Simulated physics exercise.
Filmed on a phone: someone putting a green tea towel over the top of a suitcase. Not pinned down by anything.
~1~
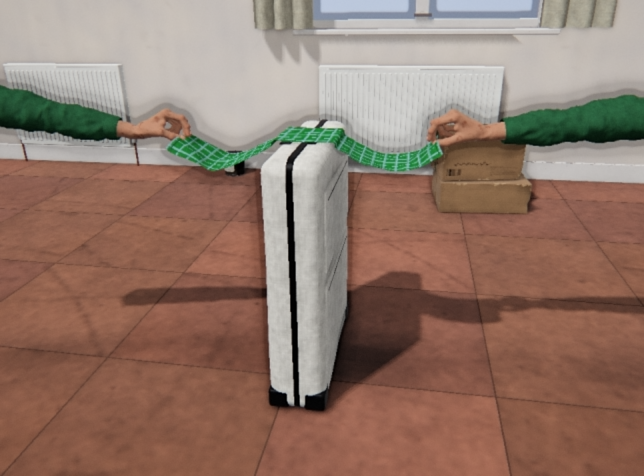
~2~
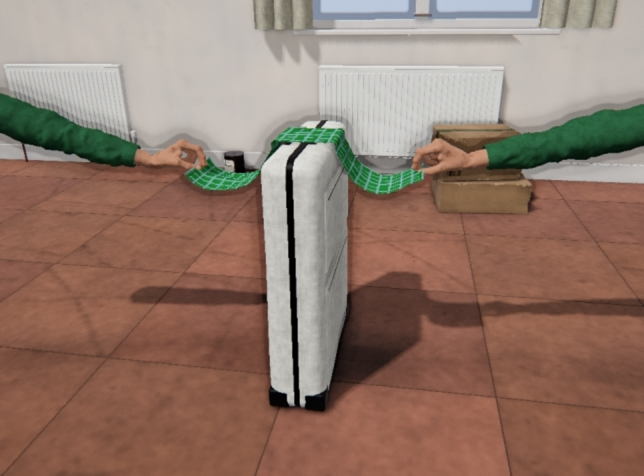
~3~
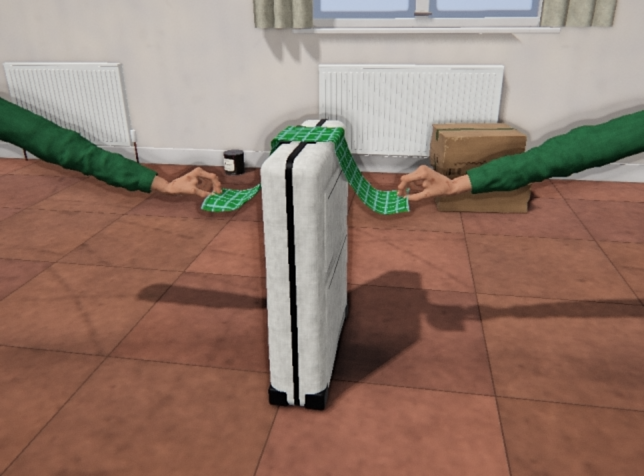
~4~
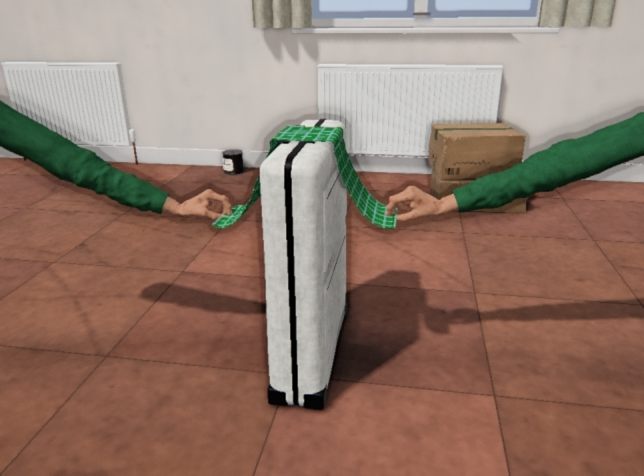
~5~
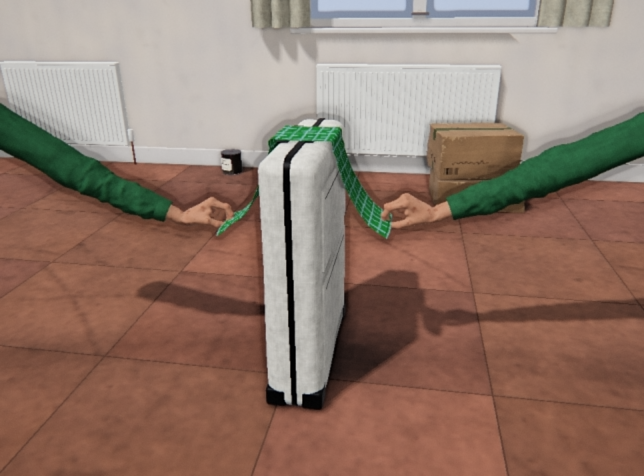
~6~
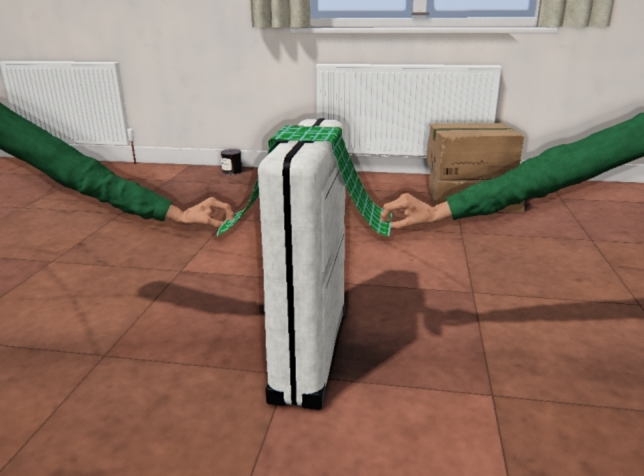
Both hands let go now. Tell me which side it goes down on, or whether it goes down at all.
It goes down on neither side.
Then, 0.14 s past the final frame, tea towel hanging on both sides, left end near (235, 231), right end near (379, 231).
Then, 0.26 s past the final frame, tea towel hanging on both sides, left end near (269, 245), right end near (342, 240).
Then, 0.94 s past the final frame, tea towel hanging on both sides, left end near (282, 246), right end near (336, 240).
When it is over, tea towel hanging on both sides, left end near (282, 246), right end near (336, 240). The green tea towel stays on top.
